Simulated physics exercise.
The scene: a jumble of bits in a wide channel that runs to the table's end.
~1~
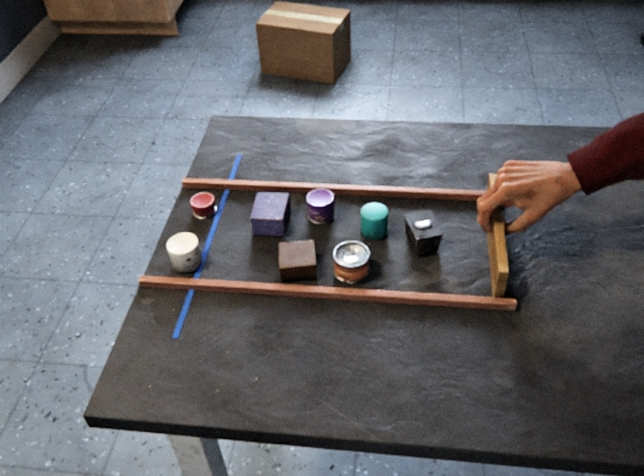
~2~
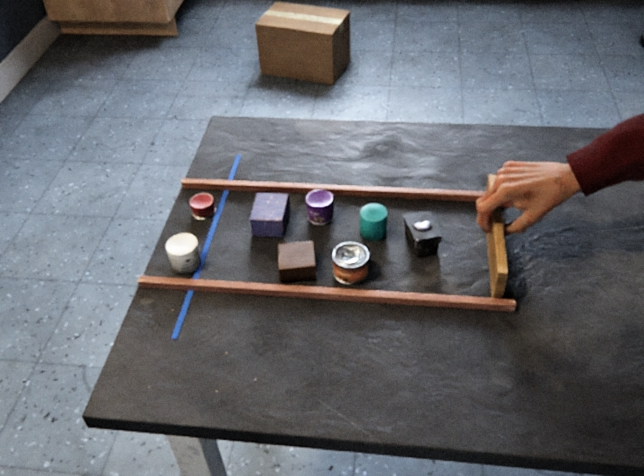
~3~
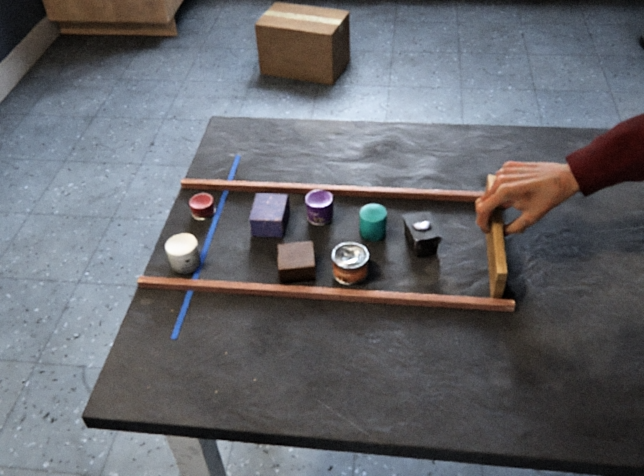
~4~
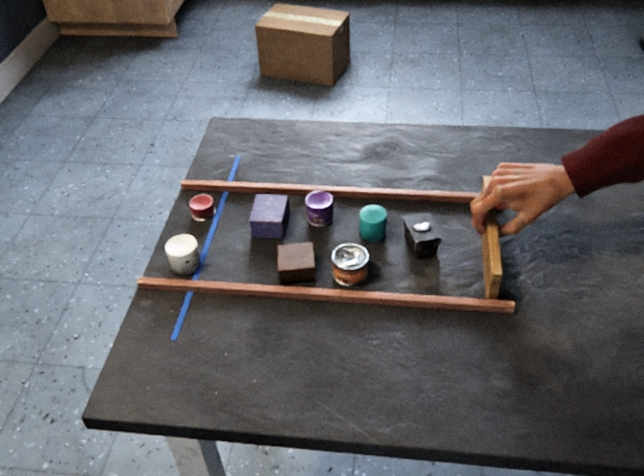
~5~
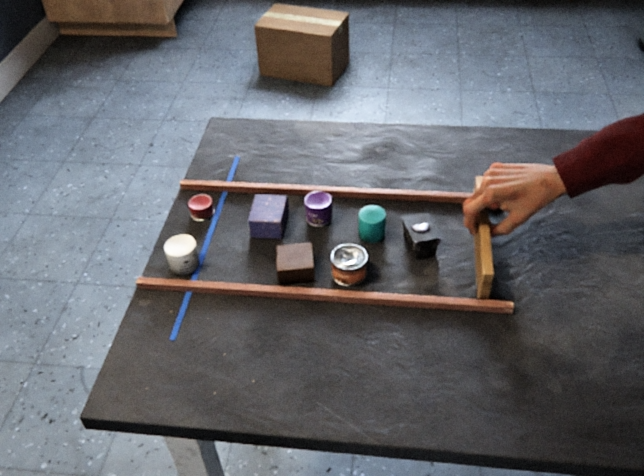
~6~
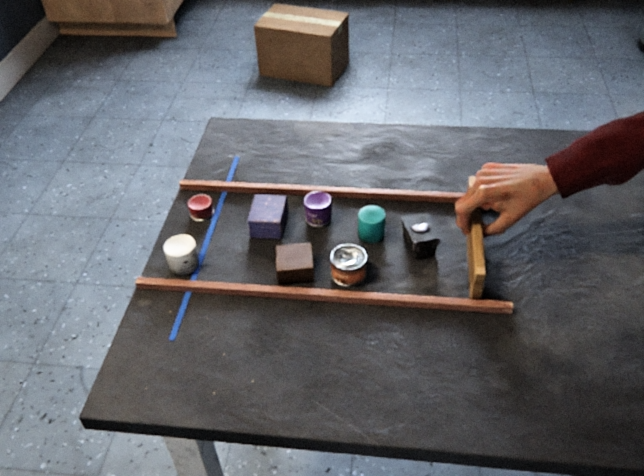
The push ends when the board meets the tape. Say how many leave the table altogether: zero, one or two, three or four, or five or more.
The number that fall off is one or two.
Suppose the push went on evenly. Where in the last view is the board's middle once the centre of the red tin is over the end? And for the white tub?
For the red tin at (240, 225), for the white tub at (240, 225).
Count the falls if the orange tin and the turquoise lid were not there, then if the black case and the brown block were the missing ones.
It would be 1 and 1.
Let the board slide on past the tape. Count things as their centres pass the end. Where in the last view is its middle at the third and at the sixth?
About (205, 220), then (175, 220).
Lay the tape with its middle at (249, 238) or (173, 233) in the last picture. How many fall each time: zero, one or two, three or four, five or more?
In that order: Not one; five or over.
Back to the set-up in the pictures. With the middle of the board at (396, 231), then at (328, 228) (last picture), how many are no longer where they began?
At the one place 2, at the other 6.
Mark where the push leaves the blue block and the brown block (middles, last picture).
About (172, 200), and the other about (150, 250).
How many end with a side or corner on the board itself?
That makes 3.
A little later, none off yet; red tin at rest near (201, 208); white tub at rest near (182, 255); blue block at rest near (268, 216).
Next, none off yet; red tin at rest near (201, 208); white tub at rest near (182, 255); blue block shifted about its own width near (228, 210).
When it is over, the number that fall off is one or two; down, white tub and red tin.
